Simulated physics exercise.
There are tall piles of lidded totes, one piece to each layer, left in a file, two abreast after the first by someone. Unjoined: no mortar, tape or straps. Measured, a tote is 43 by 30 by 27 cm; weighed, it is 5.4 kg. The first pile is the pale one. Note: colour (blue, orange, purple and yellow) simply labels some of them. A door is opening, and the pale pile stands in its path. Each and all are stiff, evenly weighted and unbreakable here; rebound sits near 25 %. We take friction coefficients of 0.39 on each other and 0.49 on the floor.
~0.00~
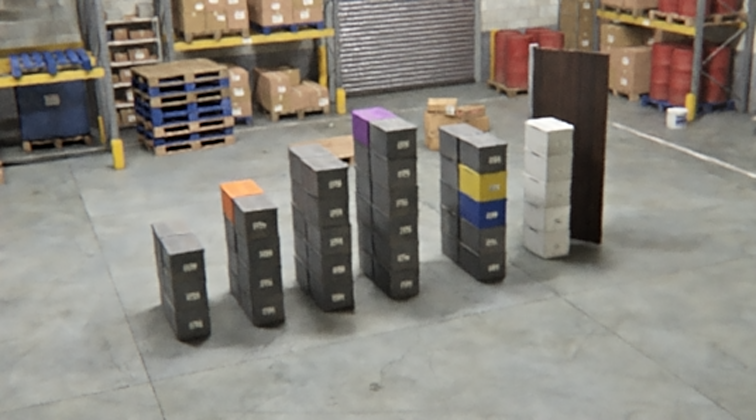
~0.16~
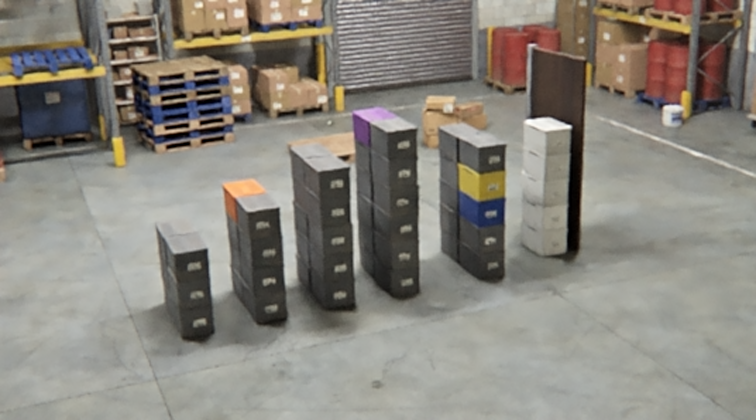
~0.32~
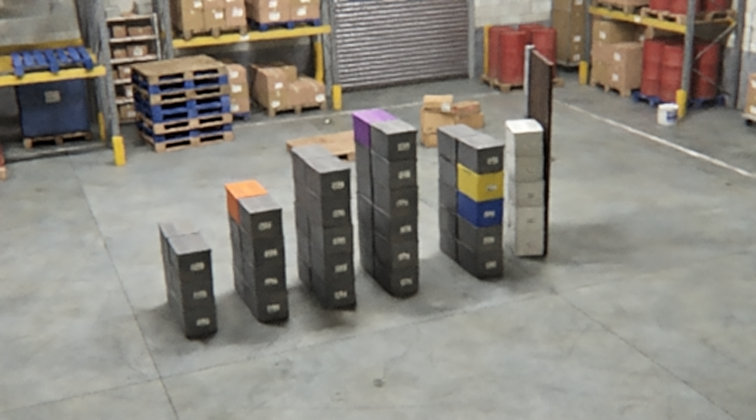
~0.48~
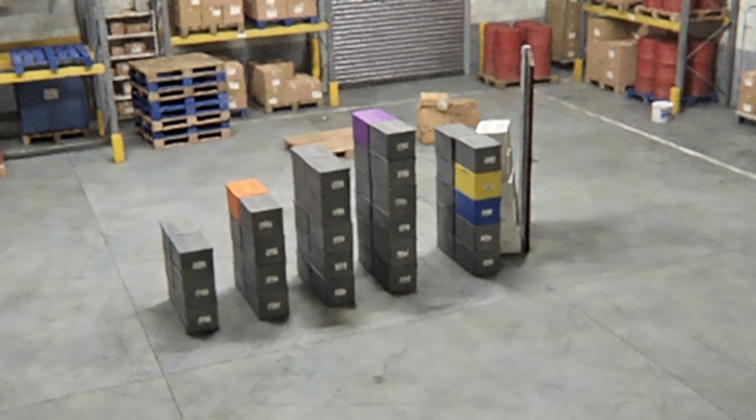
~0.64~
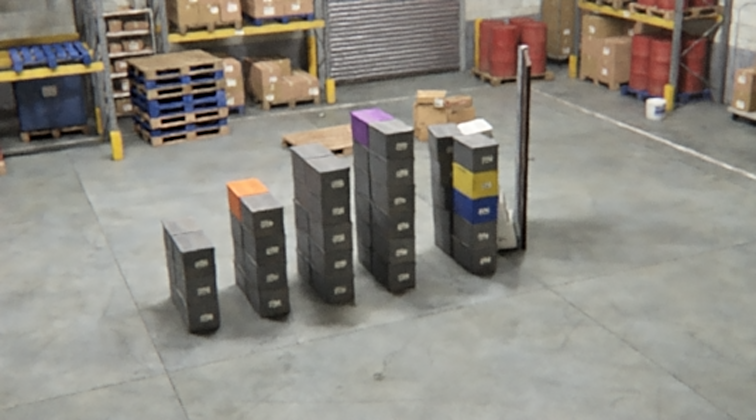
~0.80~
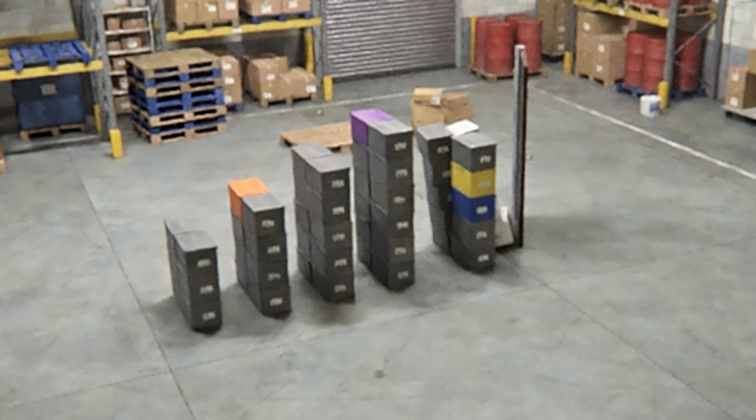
Dark door swinging into a white stack of boxes in a warehouse, the stack leaning left against neighbouring grey stacked boxes.
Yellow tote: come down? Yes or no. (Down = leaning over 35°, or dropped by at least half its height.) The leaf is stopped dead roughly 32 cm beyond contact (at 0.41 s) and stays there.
No.
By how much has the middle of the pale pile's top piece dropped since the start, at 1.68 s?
Roughly 80 cm lower.
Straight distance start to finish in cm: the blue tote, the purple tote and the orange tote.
Net displacement: Blue = 0 cm, purple = 160 cm, orange = 210 cm.
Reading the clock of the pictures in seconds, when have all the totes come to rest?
That happens at roughly 4.0 seconds.
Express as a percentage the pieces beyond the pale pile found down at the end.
The share is about 50 in a hundred.
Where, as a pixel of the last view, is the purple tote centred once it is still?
Check around (238, 222) in the last image.
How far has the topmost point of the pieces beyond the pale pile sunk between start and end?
0 cm.
Around 1.68 s, 5 of the pale pile down; 5 of the 46 other totes down; yellow tote unmoved; purple tote tipped 9°.
Around 2.72 s, 5 of the pale pile down; 15 of the 46 other totes down; yellow tote unmoved; purple tote tipped 37°, 51 cm lower.
Finally (4.4 s), 5 of the pale pile down; 22 of the 46 other totes down; yellow tote unmoved; orange tote upside down; purple tote tipped 43°, 77 cm lower. Seen by the last camera, middles, yellow tote near (473, 178), orange tote near (63, 318).
